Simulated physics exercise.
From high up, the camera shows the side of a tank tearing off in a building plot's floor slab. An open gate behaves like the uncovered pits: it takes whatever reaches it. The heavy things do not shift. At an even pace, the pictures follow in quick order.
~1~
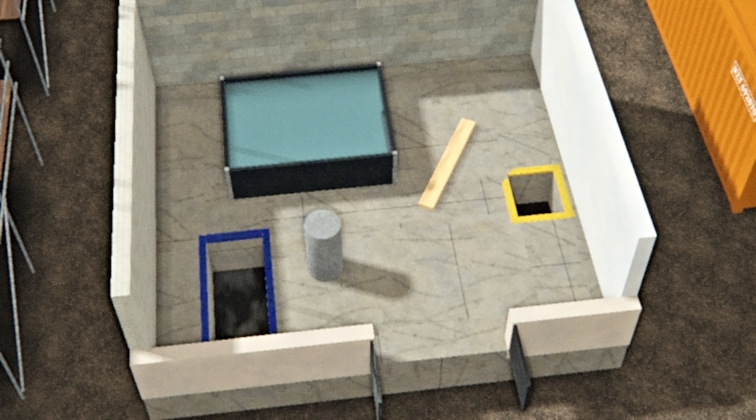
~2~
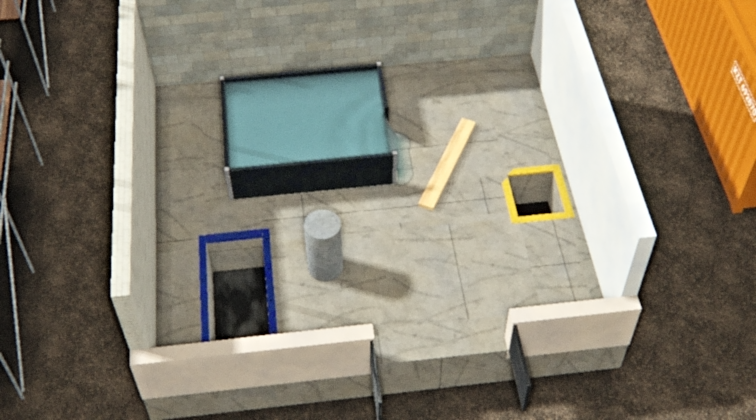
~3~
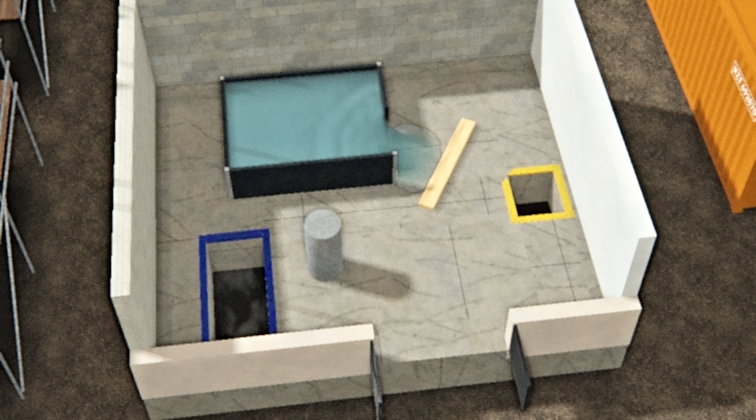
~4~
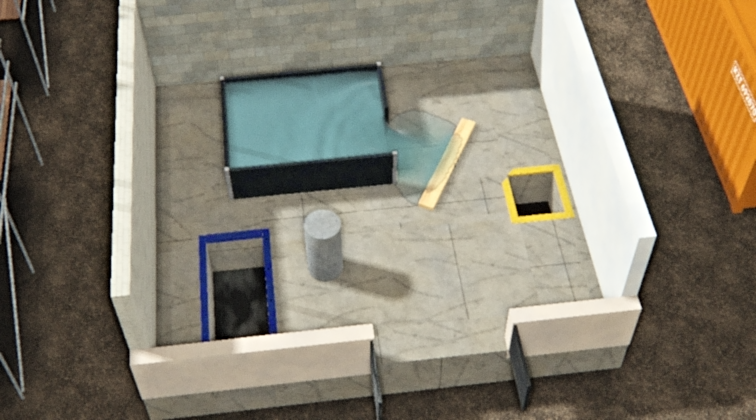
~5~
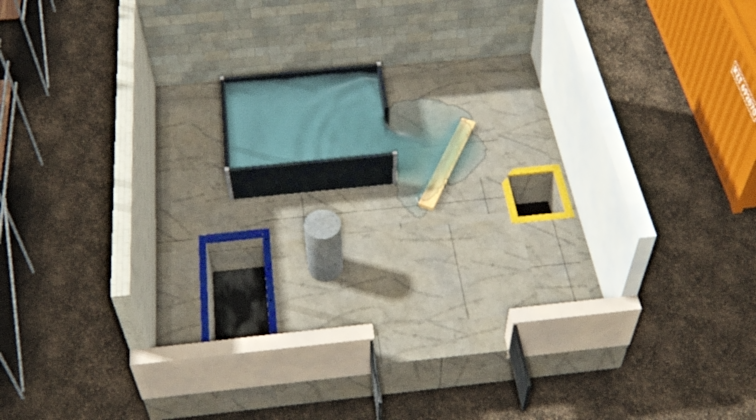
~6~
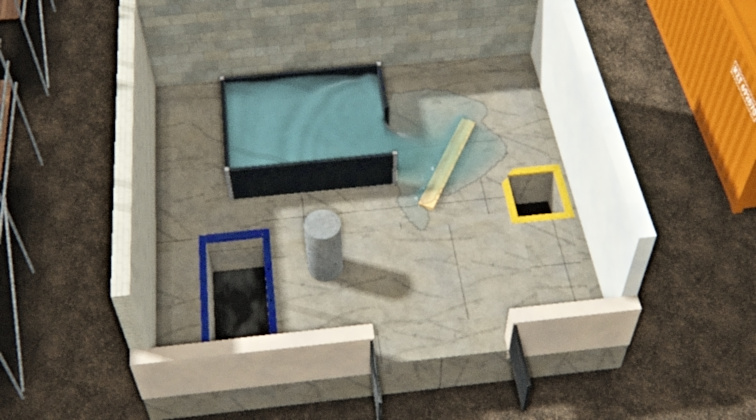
A dark-sided tank of blue-green water opens at its right side and water spreads around a plank.
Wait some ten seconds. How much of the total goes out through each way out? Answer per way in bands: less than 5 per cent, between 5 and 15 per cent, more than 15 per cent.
Going out through each: The gate, less than 5 per cent; the yellow pit, more than 15 per cent; the blue pit, less than 5 per cent.
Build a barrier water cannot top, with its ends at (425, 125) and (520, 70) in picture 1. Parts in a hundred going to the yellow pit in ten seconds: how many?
The yellow pit gets 40 per cent.
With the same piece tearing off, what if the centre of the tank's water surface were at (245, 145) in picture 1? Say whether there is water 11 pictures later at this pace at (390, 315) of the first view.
Untouched.
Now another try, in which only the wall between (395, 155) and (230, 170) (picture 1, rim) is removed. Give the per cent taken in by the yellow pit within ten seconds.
Yellow takes 8 in a hundred.
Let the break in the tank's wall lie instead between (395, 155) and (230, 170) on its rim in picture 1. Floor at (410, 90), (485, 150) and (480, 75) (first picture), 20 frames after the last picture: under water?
Unsoaked, then unsoaked, then unsoaked.
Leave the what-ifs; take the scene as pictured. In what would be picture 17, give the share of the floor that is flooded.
Roughly 35 percent.
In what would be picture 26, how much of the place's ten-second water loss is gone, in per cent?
It comes to around 35 per cent.
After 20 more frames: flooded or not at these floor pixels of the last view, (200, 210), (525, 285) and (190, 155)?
Taking them in the order given: Spared, then swamped, then spared.
A moment on, water covers 25 % of the floor; the gate 0 %, the yellow pit 1 %, the blue pit 0 %.
Next, water covers 35 % of the floor; the gate 0 %, the yellow pit 6 %, the blue pit 0 %.
Then, water covers 40 % of the floor; the gate 0 %, the yellow pit 13 %, the blue pit 0 %.
Later, water covers 65 % of the floor; the gate 1 %, the yellow pit 22 %, the blue pit 0 %.
In the end, water covers 90 % of the floor; the gate 2 %, the yellow pit 33 %, the blue pit 0 %.
